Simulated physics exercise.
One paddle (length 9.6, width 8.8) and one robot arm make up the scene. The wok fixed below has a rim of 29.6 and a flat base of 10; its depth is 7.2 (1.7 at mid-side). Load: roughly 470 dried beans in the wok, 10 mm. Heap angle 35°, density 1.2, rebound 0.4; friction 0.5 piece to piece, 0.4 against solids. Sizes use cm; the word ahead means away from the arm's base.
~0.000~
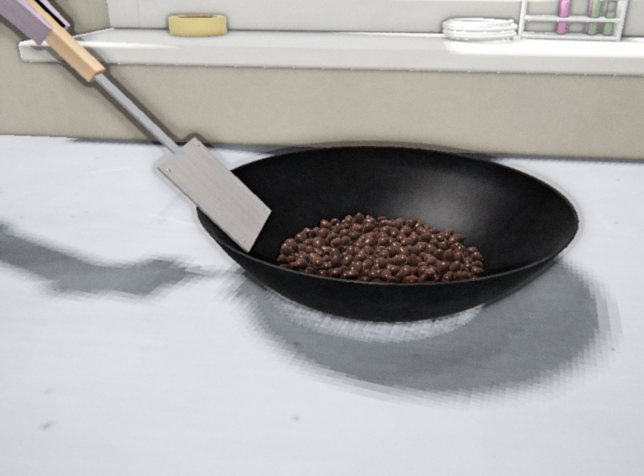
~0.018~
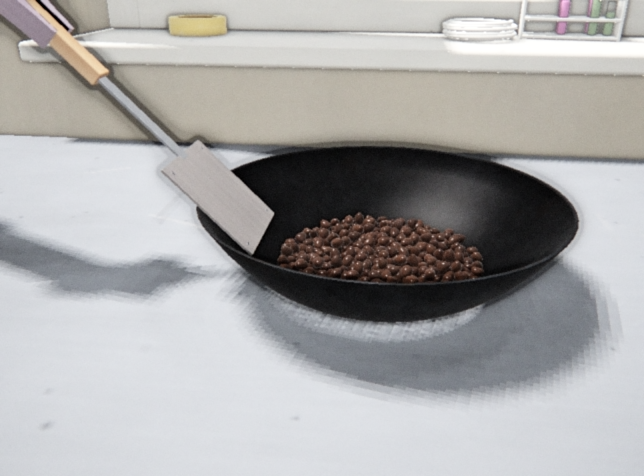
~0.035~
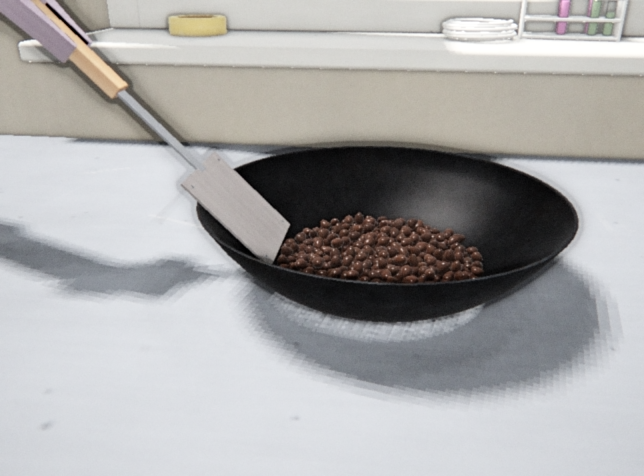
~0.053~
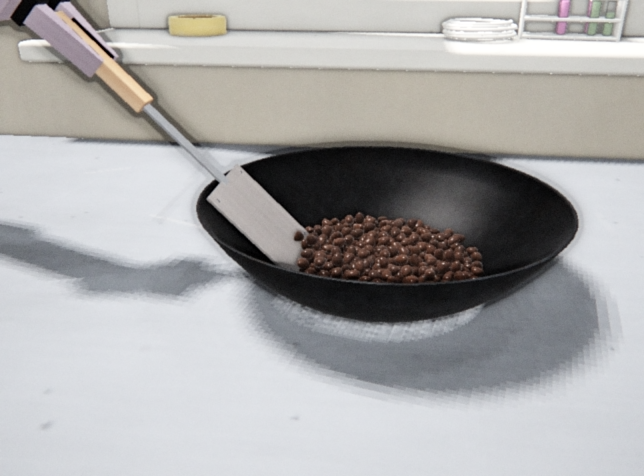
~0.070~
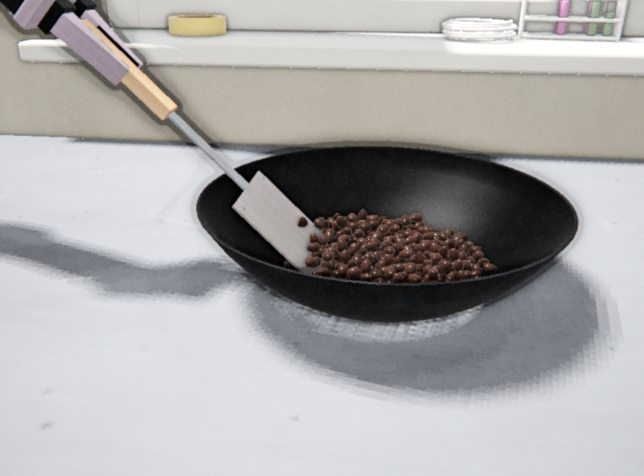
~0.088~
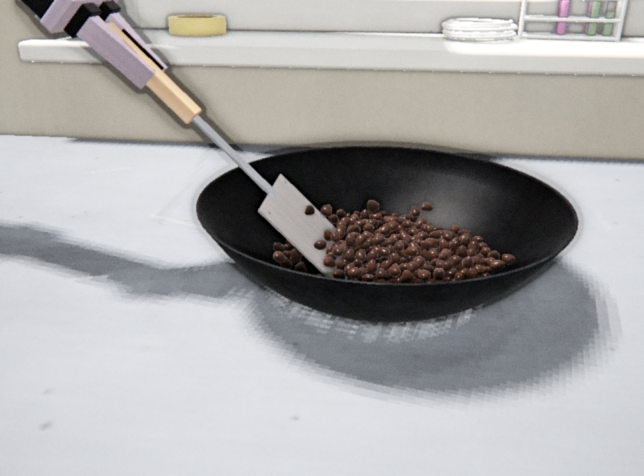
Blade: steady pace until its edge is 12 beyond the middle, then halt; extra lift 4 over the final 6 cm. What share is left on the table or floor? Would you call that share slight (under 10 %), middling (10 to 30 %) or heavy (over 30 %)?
It is heavy.
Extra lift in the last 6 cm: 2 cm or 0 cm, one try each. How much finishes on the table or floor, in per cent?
Near 45 and 50 percent respectively.
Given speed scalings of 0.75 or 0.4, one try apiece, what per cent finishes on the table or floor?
Roughly 30 % and roughly 15 %.
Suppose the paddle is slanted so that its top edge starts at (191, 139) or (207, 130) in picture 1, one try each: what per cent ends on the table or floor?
First try roughly 40 percent, second try roughly 45 percent.
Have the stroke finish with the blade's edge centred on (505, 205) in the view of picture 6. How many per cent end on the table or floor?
Something close to 25 in a hundred.
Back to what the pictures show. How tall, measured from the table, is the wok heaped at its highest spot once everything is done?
Some 4.5 cm above the table.
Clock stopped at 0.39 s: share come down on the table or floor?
5 %.
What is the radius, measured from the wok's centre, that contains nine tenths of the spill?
Distance from centre: Approx. 75 cm.
After 0.13 s, sloping 45°, highest piece 10 above the table; 467 in the wok.
After 0.17 s, sloping 45°, highest piece 15 above the table; 466 in the wok, 1 on the blade or in flight.
After 0.39 s, sloping 45°, highest piece 24 above the table; 290 in the wok, 28 on the table or floor, 149 on the blade or in flight.
After 1.44 s, sloping 45°, highest piece 4 above the table; 289 in the wok, 178 on the table or floor.
In the end, 289 in the wok, 178 on the table or floor. That is 38 % on the table or floor.
